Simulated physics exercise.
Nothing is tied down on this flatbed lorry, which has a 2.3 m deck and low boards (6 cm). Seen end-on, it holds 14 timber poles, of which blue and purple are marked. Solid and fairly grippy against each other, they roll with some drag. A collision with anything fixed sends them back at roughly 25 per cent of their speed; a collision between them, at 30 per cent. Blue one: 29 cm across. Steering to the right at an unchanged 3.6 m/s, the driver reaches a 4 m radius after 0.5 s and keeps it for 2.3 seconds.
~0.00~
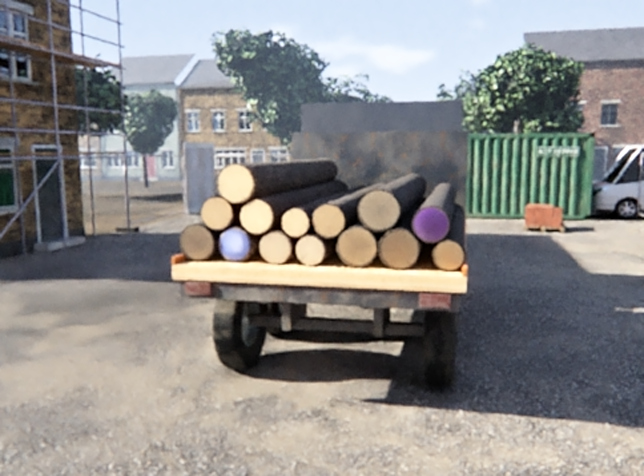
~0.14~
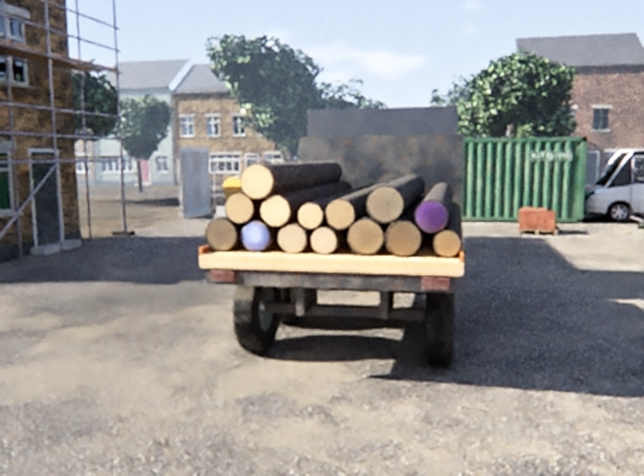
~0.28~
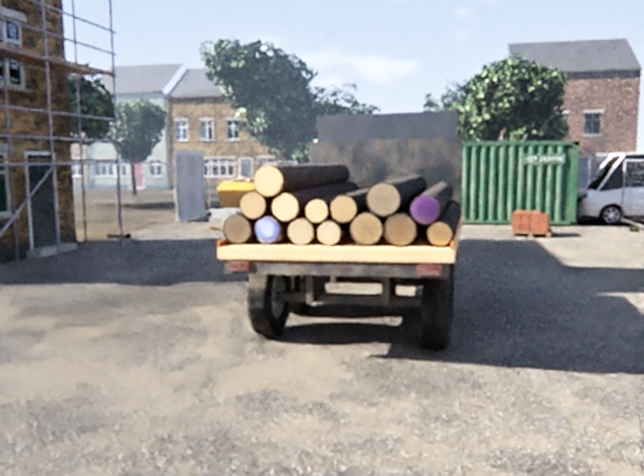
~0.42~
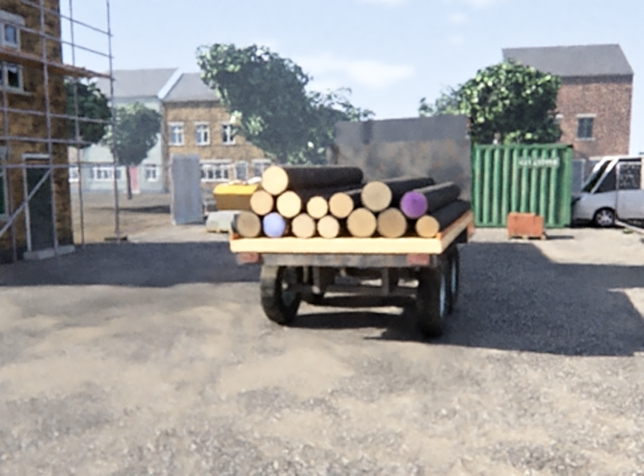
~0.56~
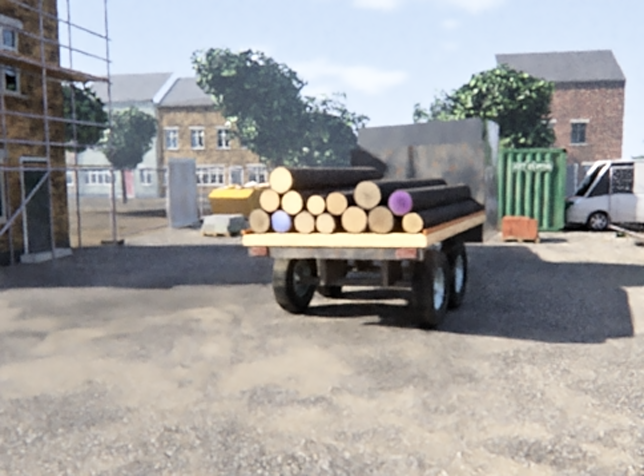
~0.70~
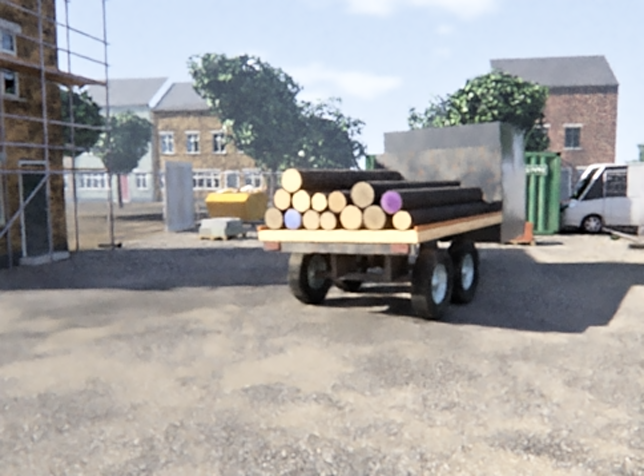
In the video, a flatbed trailer stacked with dark logs, one with a blue end and another with a purple end, moves away across a gravel yard and turns right, gradually revealing its side while the logs stay piled.
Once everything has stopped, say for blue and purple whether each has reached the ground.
Blue - no; purple - no.
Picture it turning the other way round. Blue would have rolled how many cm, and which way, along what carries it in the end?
I'd expect some 25 centimetres to the right.
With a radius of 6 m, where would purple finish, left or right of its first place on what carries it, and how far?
I'd say close to 5 cm off to the left.
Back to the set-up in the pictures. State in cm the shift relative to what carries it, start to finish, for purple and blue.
Net shift - purple: 20; blue: 0.
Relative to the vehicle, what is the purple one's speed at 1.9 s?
It's going at around 0.0 m/s.
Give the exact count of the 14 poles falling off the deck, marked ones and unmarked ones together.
The count is 5.
Then, 1.9 s in, blue is on the deck, 45 cm from the left edge; purple is up on others, 45 cm from the right edge; 2 of 14 are off.
In the end (3.4 s), blue is on the deck, 45 cm from the left edge; purple is up on others, 45 cm from the right edge; 5 of 14 are off.
